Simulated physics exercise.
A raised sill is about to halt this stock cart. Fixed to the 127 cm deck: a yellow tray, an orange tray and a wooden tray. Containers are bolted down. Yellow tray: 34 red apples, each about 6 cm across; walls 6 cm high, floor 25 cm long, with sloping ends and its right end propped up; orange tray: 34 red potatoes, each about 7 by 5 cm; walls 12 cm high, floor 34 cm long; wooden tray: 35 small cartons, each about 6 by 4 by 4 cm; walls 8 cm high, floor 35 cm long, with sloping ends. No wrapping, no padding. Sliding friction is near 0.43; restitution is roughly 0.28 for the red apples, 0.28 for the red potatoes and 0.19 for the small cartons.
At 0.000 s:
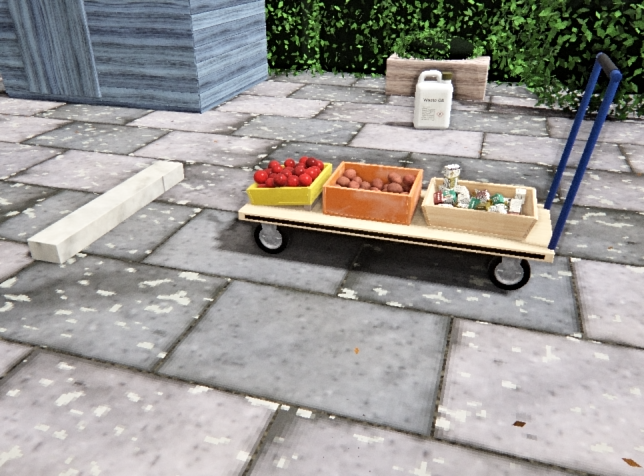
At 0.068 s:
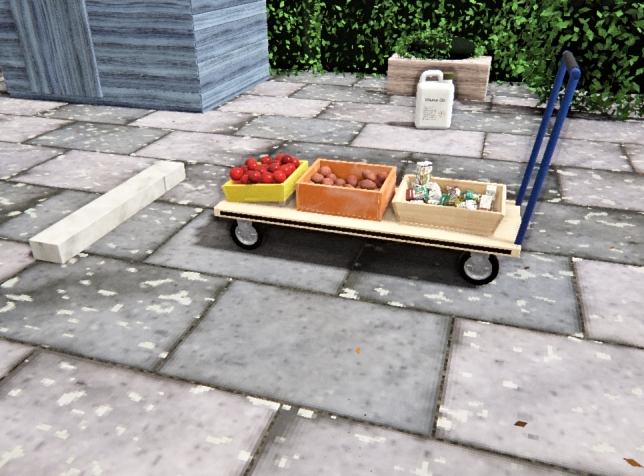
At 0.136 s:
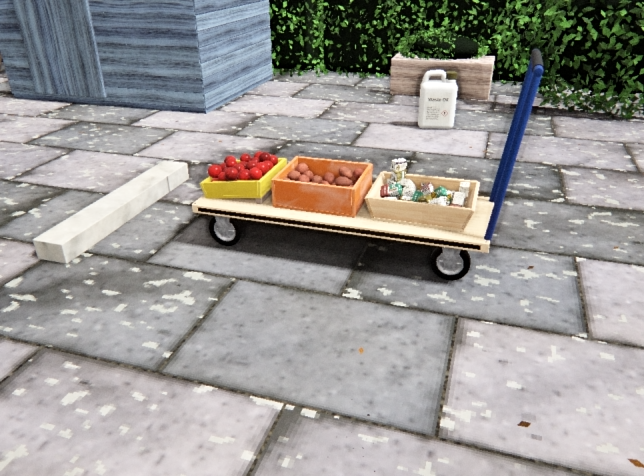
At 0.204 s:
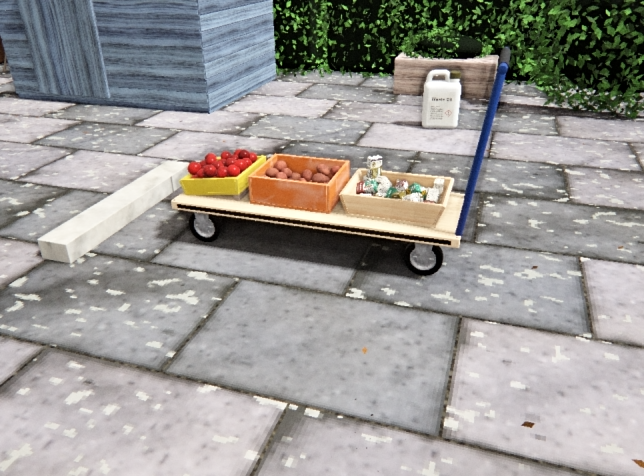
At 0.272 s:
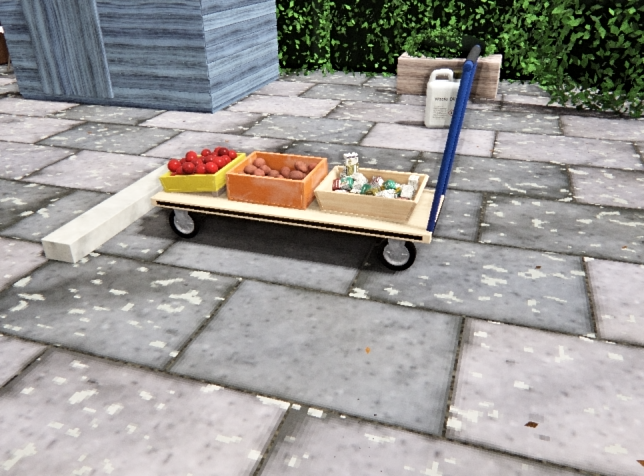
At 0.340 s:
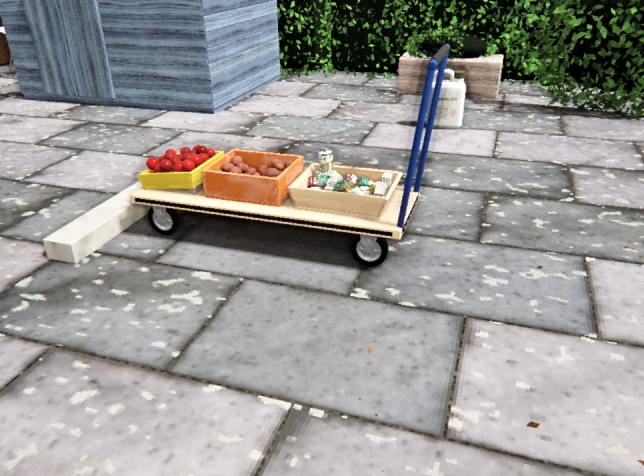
A flat wooden cart with a blue handle at its right end stands on grey stone paving, seen from slightly above and to the side. It carries a yellow tray of red apples, an orange tray of reddish potatoes and a wooden tray of small cartons, with a pale beam at left and a white jug near the hedge behind. The cart rolls steadily leftward toward the beam, its trays riding along, while the camera pans very slightly.
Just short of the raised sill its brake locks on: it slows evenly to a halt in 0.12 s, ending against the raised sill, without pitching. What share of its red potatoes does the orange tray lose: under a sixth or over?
Less than a sixth of the red potatoes leave the orange tray.
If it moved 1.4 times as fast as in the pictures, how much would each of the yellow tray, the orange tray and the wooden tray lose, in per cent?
In that case yellow tray 60, orange tray 0, wooden tray 10 per cent.
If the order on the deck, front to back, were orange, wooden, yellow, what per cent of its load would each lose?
Then yellow tray 10, orange tray 0, wooden tray 10 per cent.
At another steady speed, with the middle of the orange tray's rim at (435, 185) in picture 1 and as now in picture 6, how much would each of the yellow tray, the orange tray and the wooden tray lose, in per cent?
Then yellow tray 50, orange tray 0, wooden tray 10 per cent.
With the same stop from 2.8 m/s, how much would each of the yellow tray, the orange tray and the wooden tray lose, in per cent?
In that case yellow tray 60, orange tray 0, wooden tray 10 per cent.
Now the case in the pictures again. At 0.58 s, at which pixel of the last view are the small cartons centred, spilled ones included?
At about (304, 184).
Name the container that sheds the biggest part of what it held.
It is the yellow tray.
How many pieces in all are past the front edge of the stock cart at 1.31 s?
Some 10 pieces.
After 0.36 s, it begins to slow.
After 0.46 s, yellow tray 34 in, 0 out, orange tray 34 in, 0 out and wooden tray 35 in, 0 out.
After 0.58 s, yellow tray 26 in, 8 out, orange tray 34 in, 0 out and wooden tray 33 in, 2 out.
After 0.81 s, yellow tray 24 in, 10 out, orange tray 34 in, 0 out and wooden tray 33 in, 2 out.
Final count (at 1.31 s), yellow tray 24 in, 10 out, orange tray 34 in, 0 out and wooden tray 33 in, 2 out. Asked share, 0 of 34, 0 per cent.
